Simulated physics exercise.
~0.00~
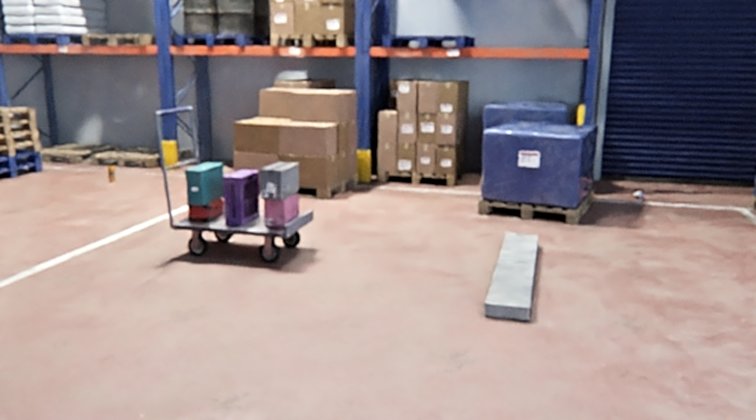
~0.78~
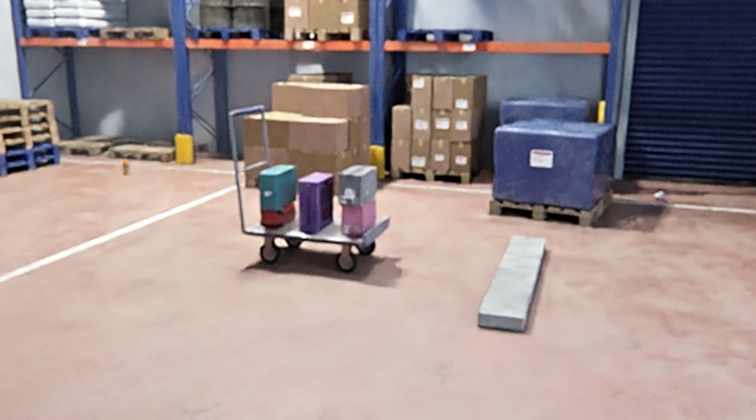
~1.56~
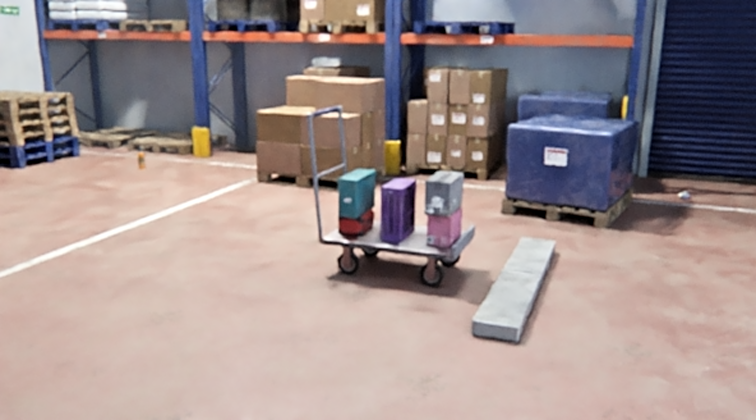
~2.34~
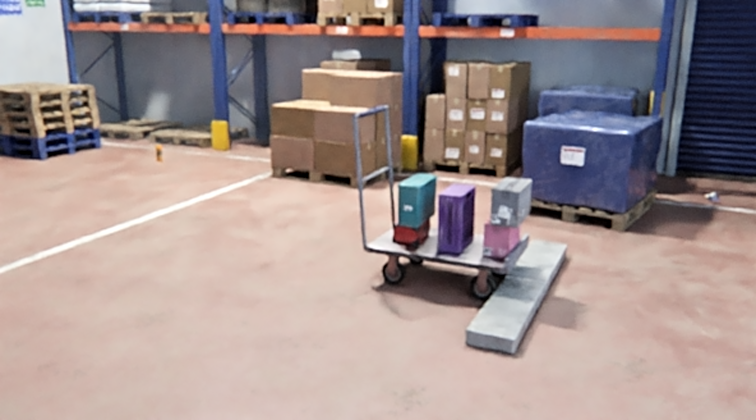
A flat cart with an upright handle at its left end stands on the reddish floor of a warehouse, seen from the front and slightly above. It carries a teal tote over a red case at the left, a purple crate in the middle and a grey parcel on a pink carton at the right. Behind are shelving, stacked boxes and a blue wrapped load. The cart rolls right towards a grey beam as the view drifts slightly sideways. It reaches the beam and stays level, with every piece upright on its deck.
